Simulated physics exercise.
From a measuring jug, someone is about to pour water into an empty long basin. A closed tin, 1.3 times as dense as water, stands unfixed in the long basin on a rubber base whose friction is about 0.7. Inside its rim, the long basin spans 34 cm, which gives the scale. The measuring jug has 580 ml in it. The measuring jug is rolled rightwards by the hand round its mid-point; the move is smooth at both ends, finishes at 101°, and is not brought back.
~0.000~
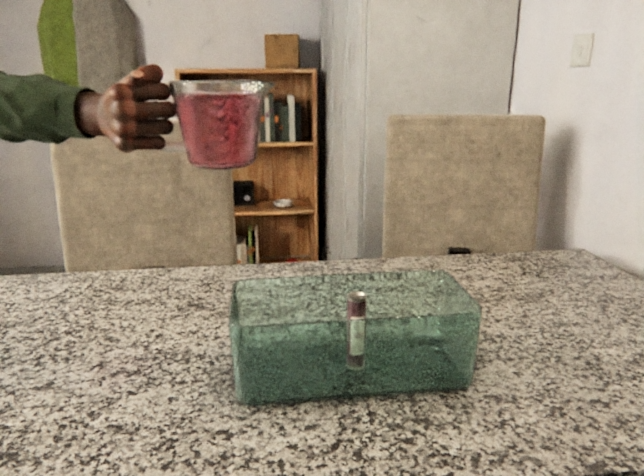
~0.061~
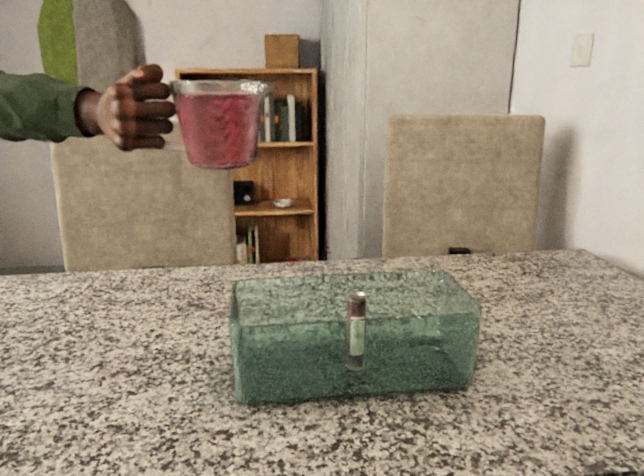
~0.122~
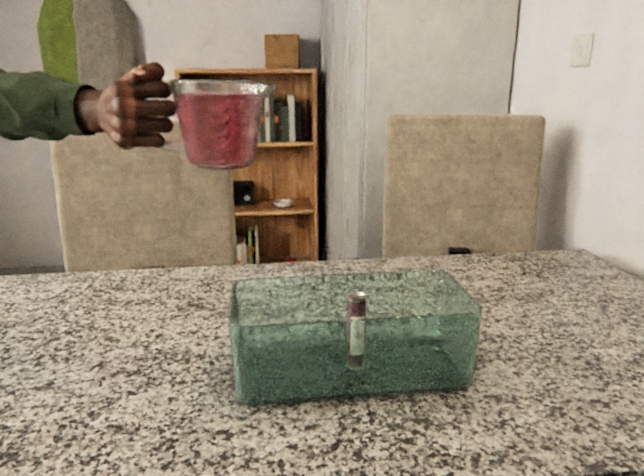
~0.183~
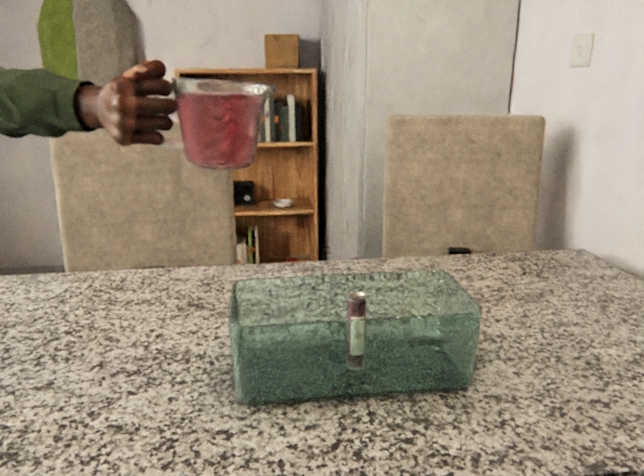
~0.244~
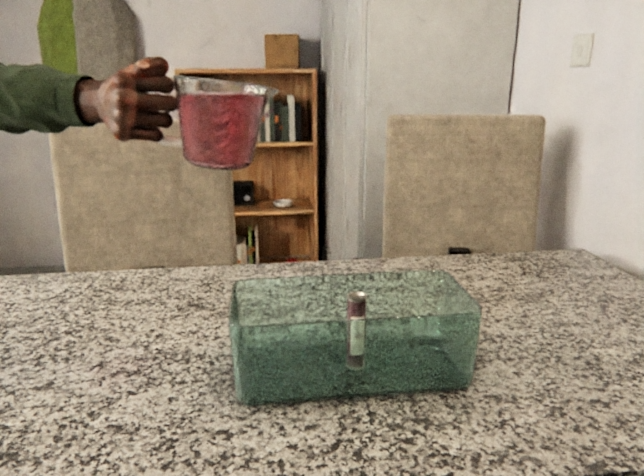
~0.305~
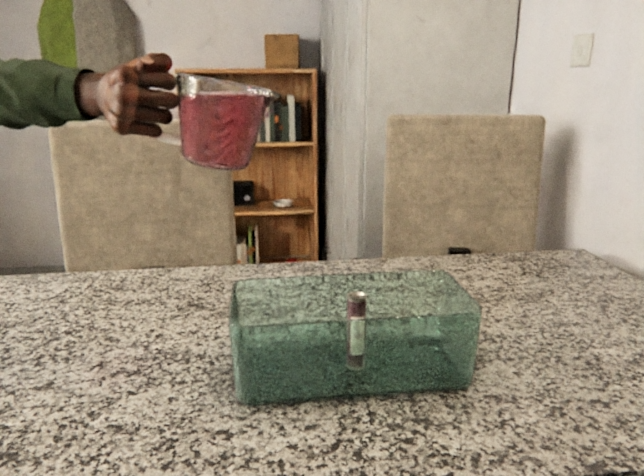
Above a speckled countertop, a hand slowly tilts a jug of red liquid slightly rightwards.
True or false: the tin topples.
True.
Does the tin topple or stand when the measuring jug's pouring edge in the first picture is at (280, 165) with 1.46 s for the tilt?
Then it stays on its base.
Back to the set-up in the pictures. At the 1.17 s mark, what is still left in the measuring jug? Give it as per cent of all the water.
About 18 % is still there.
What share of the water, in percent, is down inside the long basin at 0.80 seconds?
I'd put it near 5 percent.
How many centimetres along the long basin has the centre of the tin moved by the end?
Around 8.0 cm.
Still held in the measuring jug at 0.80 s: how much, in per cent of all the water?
Fraction remaining: Approx. 72 per cent.
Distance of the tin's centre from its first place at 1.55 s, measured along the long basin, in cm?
The tin is about 8 cm from where it started.
After 0.80 s the tilt is 58° and 72 per cent is still to pour; the tin stands where it began.
After 1.17 s the tilt is 91° and 18 per cent is still to pour; the tin leans 5°.
After 1.55 s the tilt is 101° and 0 per cent is still to pour; the tin lies on its side.
After 1.96 s the tilt is 101° and 0 per cent is still to pour; the tin lies on its side.
In the end the tin lies on its side.
